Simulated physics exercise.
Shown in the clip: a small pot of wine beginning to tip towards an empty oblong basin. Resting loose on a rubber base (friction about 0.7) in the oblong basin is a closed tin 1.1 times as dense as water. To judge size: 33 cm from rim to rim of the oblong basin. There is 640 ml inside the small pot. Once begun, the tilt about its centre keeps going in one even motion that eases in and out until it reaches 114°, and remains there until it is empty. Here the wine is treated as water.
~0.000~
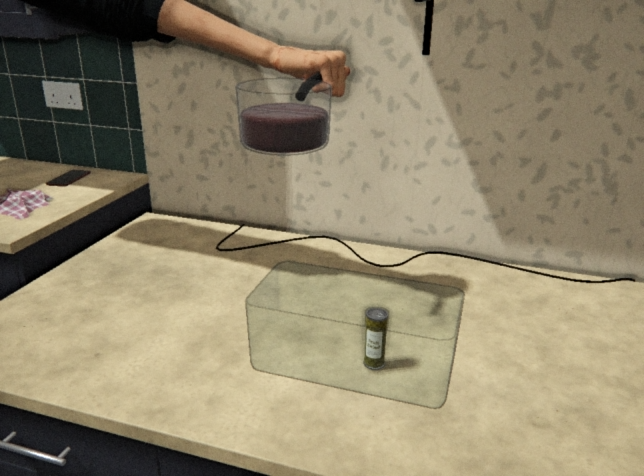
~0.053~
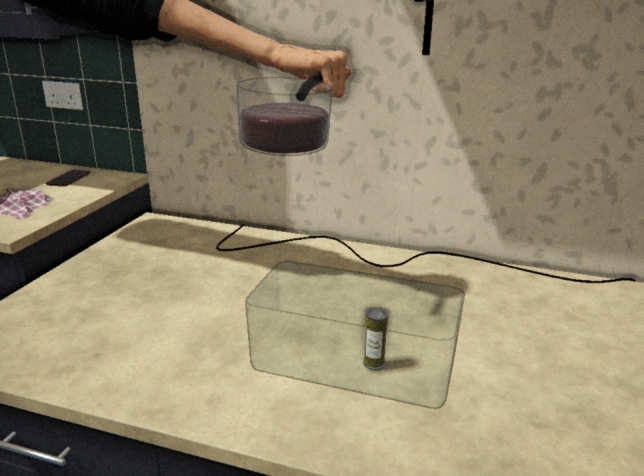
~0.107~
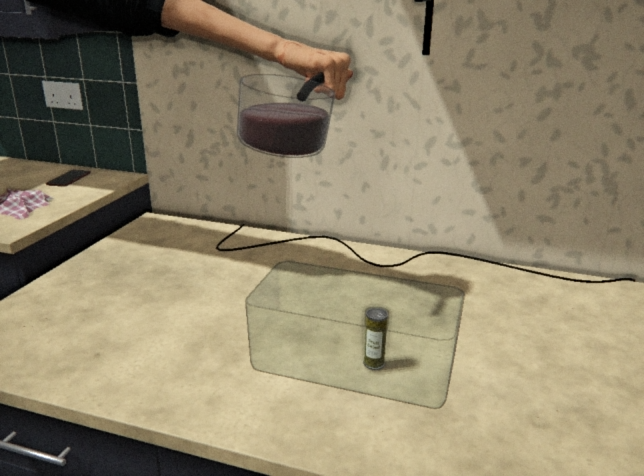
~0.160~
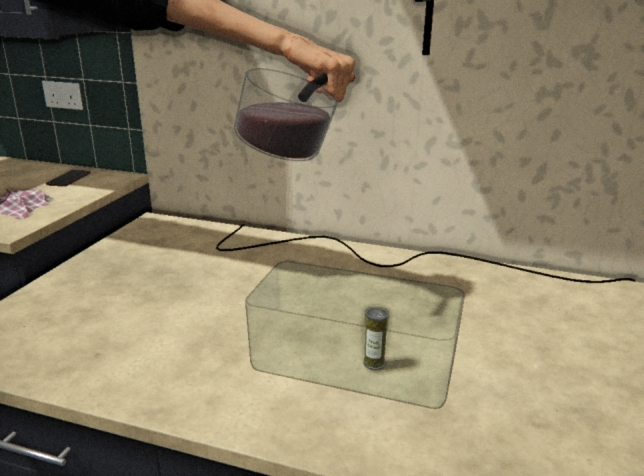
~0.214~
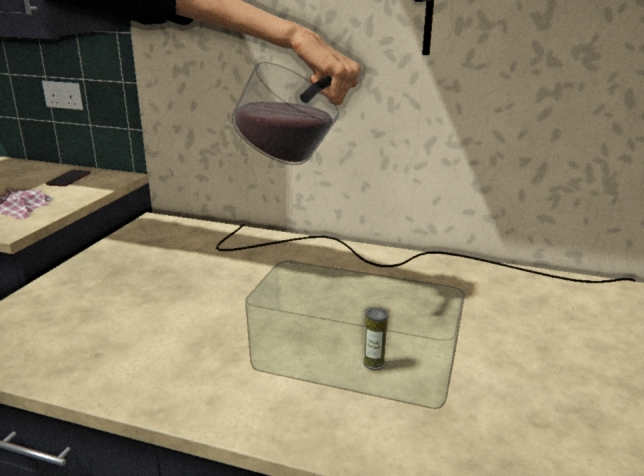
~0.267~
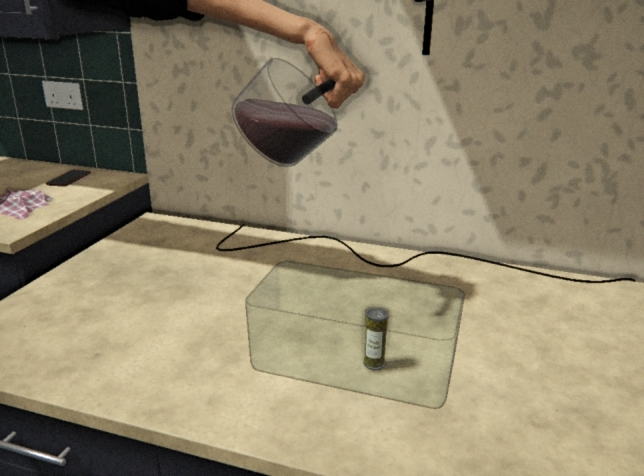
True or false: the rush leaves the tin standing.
False.
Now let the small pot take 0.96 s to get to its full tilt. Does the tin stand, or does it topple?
The tin stays on its base.
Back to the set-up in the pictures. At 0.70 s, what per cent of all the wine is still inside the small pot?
5 %.
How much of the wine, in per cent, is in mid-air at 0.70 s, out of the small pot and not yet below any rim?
Near 20 percent.
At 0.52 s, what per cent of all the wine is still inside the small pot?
At that time about 26 in a hundred parts are still held.
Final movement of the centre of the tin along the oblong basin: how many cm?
7.5 cm.
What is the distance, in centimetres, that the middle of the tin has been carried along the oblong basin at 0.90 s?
Estimate: Around 4 cm.
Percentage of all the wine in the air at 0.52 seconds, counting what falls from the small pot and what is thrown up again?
Some 68 per cent.
Then, 0.52 s in, the tilt is 108° and 27 per cent is still to pour; the tin stands where it began.
Then, 0.70 s in, the tilt is 114° and 5 per cent is still to pour; the tin stands where it began.
Then, 0.90 s in, the tilt is 114° and 0 per cent is still to pour; the tin leans 30°.
Then, 1.11 s in, the tilt is 114° and 0 per cent is still to pour; the tin lies on its side.
Finally, the tin lies on its side.
